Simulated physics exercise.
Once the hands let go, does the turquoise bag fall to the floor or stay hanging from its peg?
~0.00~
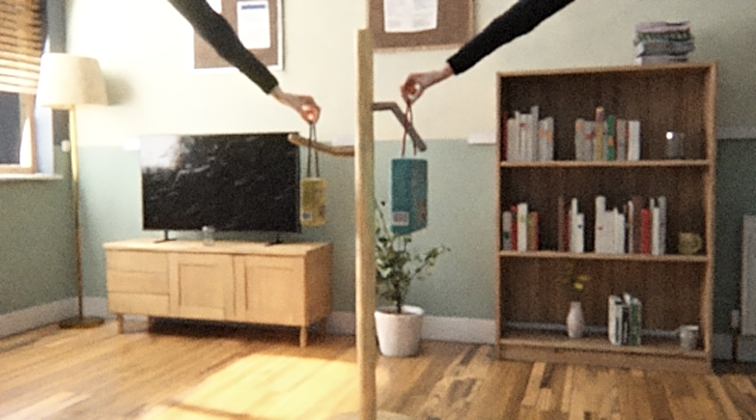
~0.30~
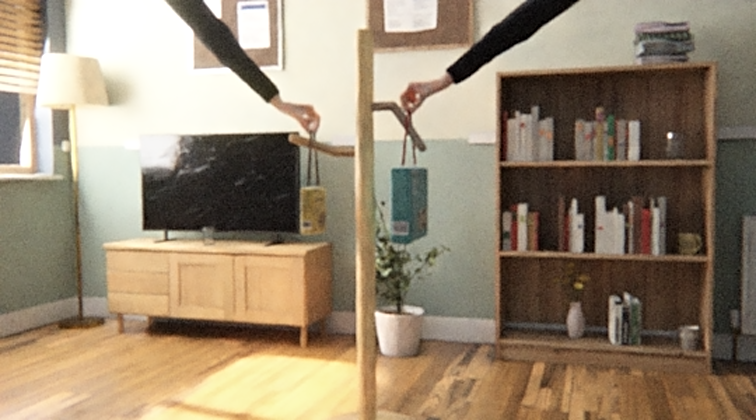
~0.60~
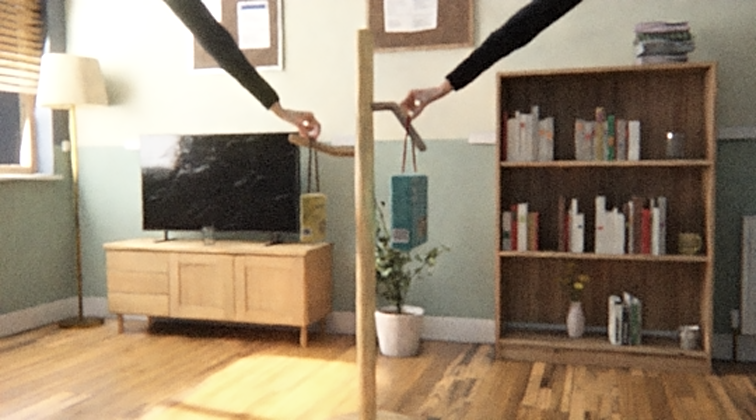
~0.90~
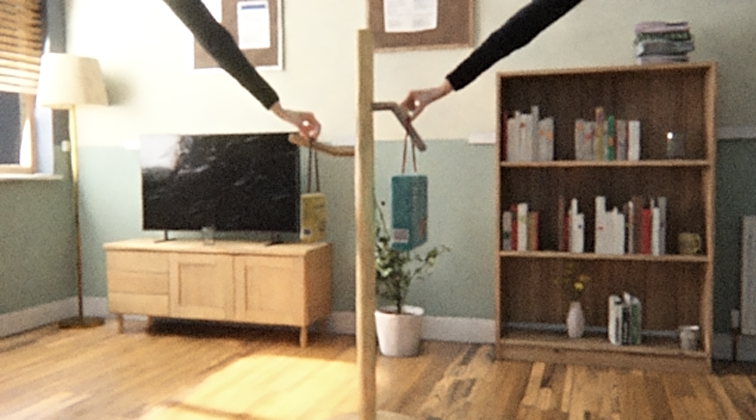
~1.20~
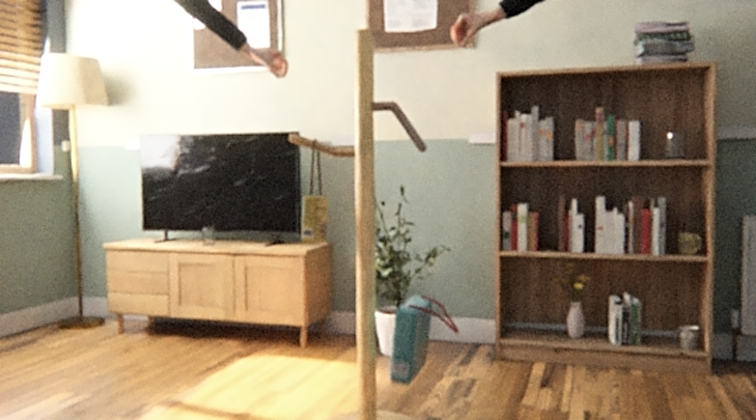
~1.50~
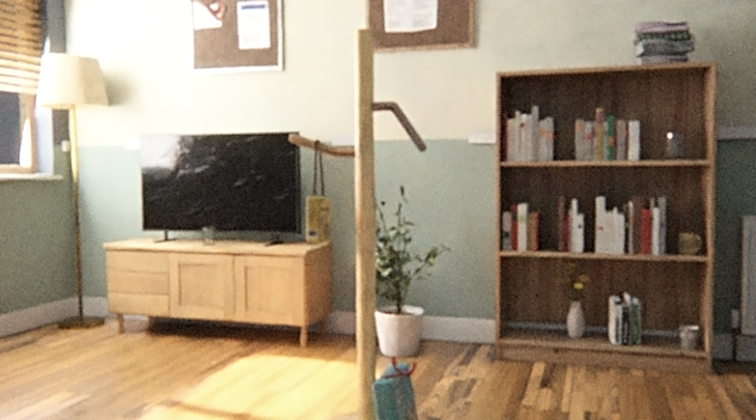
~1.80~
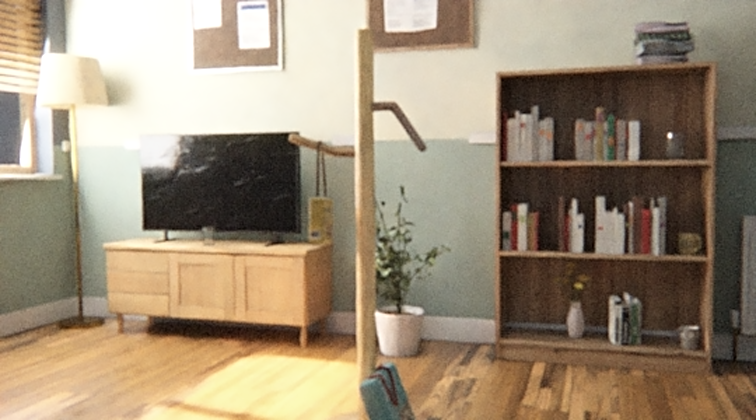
The turquoise bag drops to the floor beside the post. The yellow pouch stays hanging from the left peg.
